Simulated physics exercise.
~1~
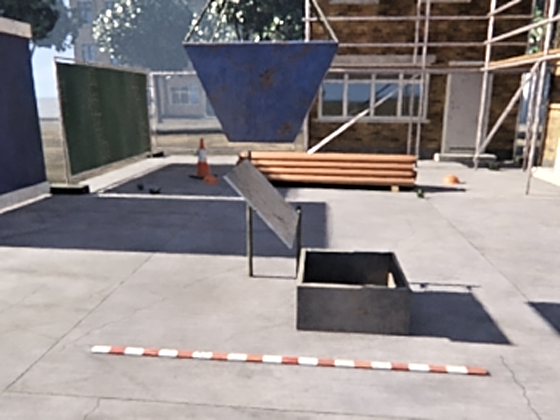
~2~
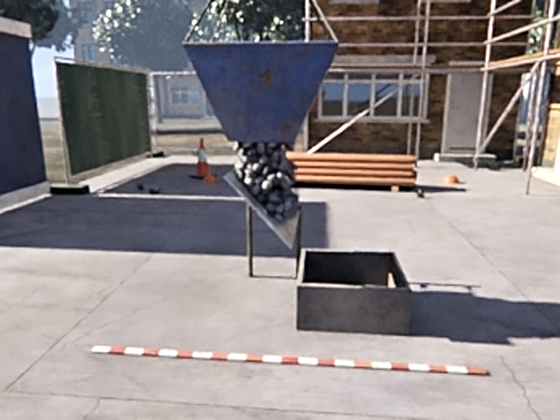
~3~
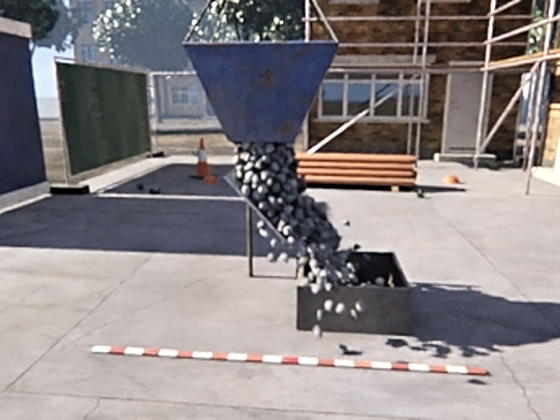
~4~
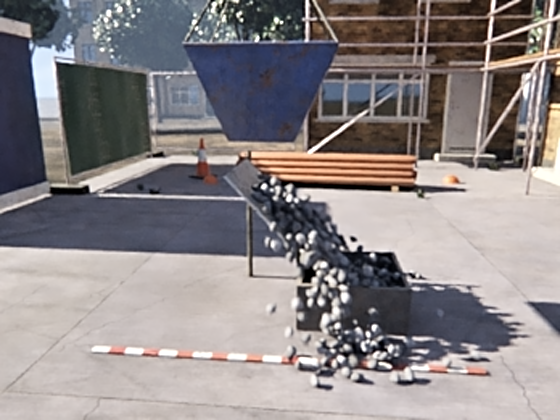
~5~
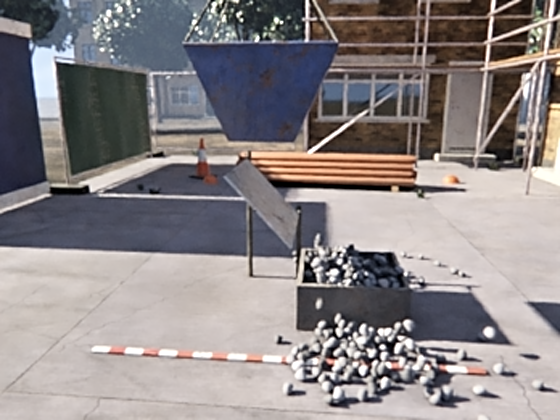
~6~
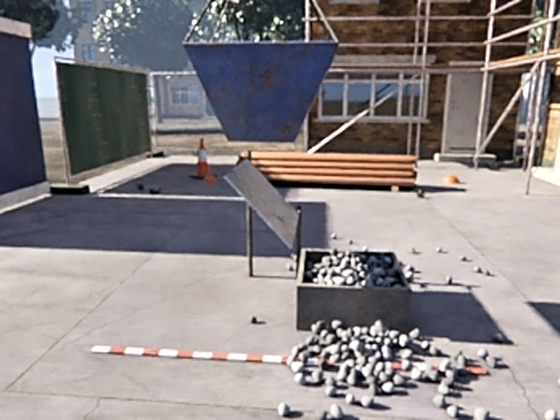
Grey river cobbles drop from a blue hopper hanging over a sunlit concrete yard, seen from a fixed, slightly raised viewpoint. Below it stand a sloping steel plate on legs and, to the right, an open dark bin, with a red-and-white staff lying in front and orange pipes, green fencing and a scaffolded brick building behind. The stones strike the plate and pour down to the right into the bin. As the hopper empties, many spill over the front and scatter across the staff. Finally most lie heaped in the bin, the rest strewn around it.
